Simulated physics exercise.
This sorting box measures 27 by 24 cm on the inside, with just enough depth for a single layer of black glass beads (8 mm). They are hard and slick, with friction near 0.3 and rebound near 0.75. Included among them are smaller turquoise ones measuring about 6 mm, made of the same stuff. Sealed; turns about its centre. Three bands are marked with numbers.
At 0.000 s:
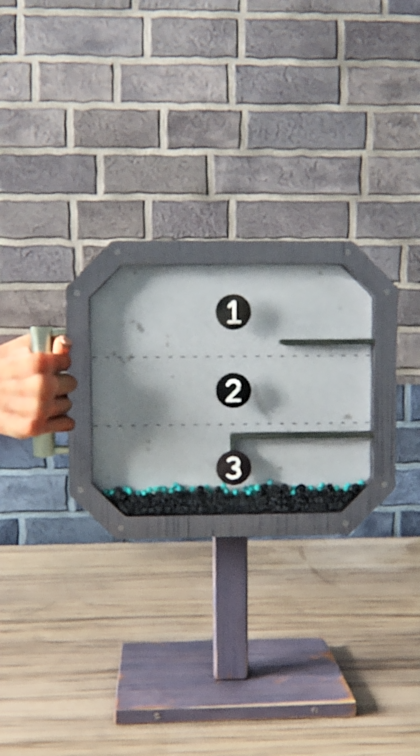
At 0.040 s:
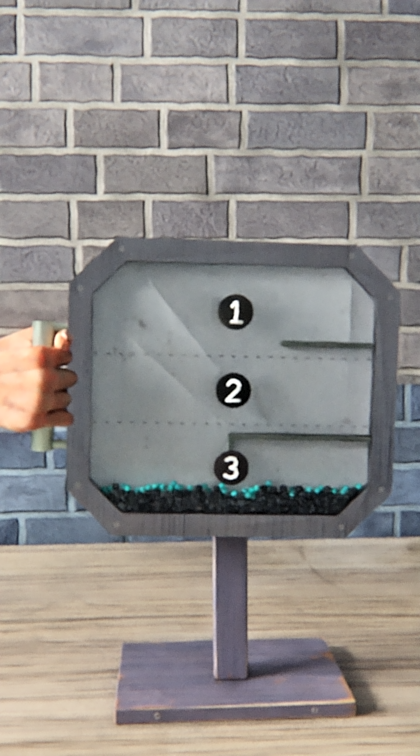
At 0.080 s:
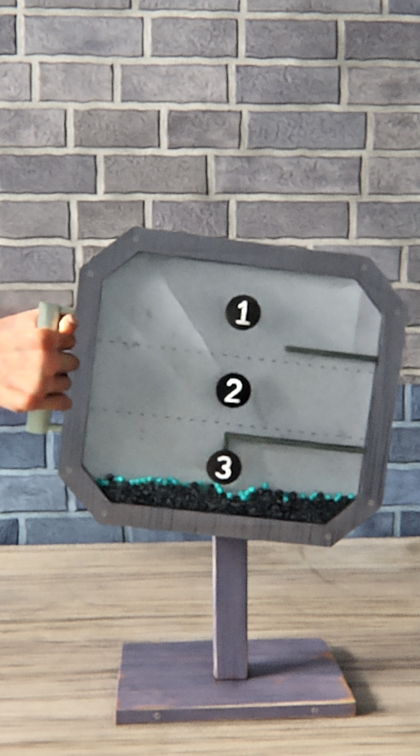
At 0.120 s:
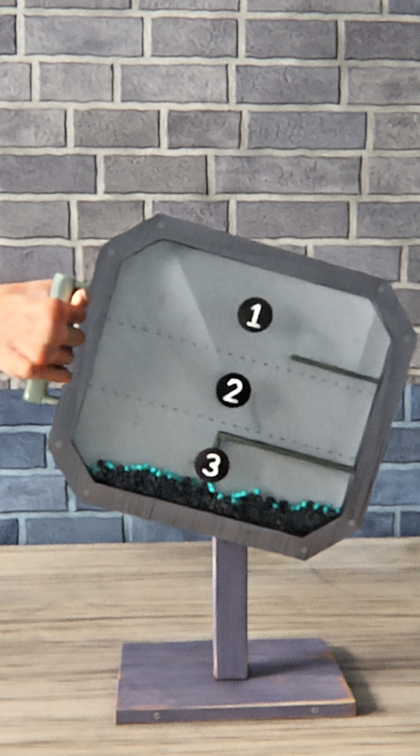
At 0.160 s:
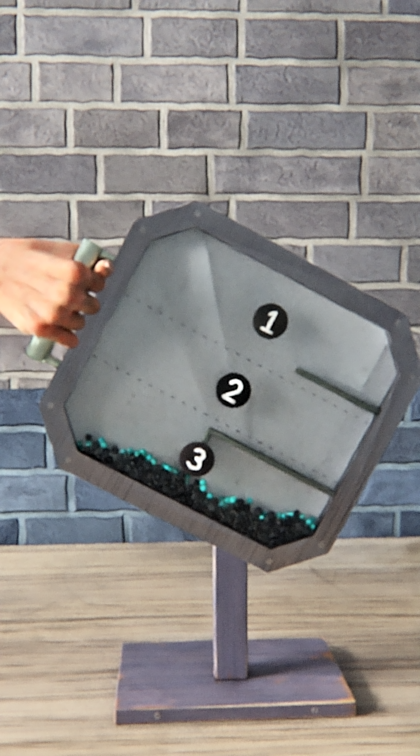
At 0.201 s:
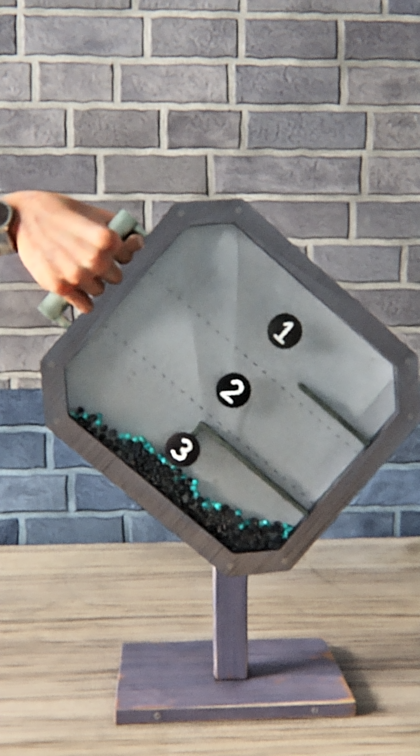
At first, a hand grips the handle on the left of a level, upright sorting box, with turquoise beads scattered over a layer of black ones along its bottom. The hand then turns the box clockwise, slightly and then steeply, and the beads lie in a slanting layer along its tilted lower side.
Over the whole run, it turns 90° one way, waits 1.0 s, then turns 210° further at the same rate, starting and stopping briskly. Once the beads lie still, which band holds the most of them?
3.
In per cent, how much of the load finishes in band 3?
I'd put it at close to 70 in a hundred.
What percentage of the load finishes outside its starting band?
Estimate: Roughly 30 %.
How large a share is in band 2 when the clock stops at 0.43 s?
I'd put it near 0 in a hundred.
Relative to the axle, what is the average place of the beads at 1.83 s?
Left about 6 cm, up about 10 cm.
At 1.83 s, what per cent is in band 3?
I'd say some 100 in a hundred.
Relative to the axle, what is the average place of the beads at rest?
Some 1 cm left and 12 cm below.
After 0.43 s, it stands 90° clockwise; the beads' middle is 9 cm left of and 8 cm below the centre; no. 3, 100 %.
After 1.83 s, it has come round 195° clockwise; the beads' middle is 6 cm left of and 10 cm above the centre; no. 3, 100 %.
After 2.24 s, it has come round 300° clockwise; the beads' middle is 3 cm right of and 10 cm below the centre; no. 2, 10 %, no. 3, 85 %.
All still by 3.0 s, it has come round 300° clockwise; no. 1, 5 %, no. 2, 20 %, no. 3, 70 %.
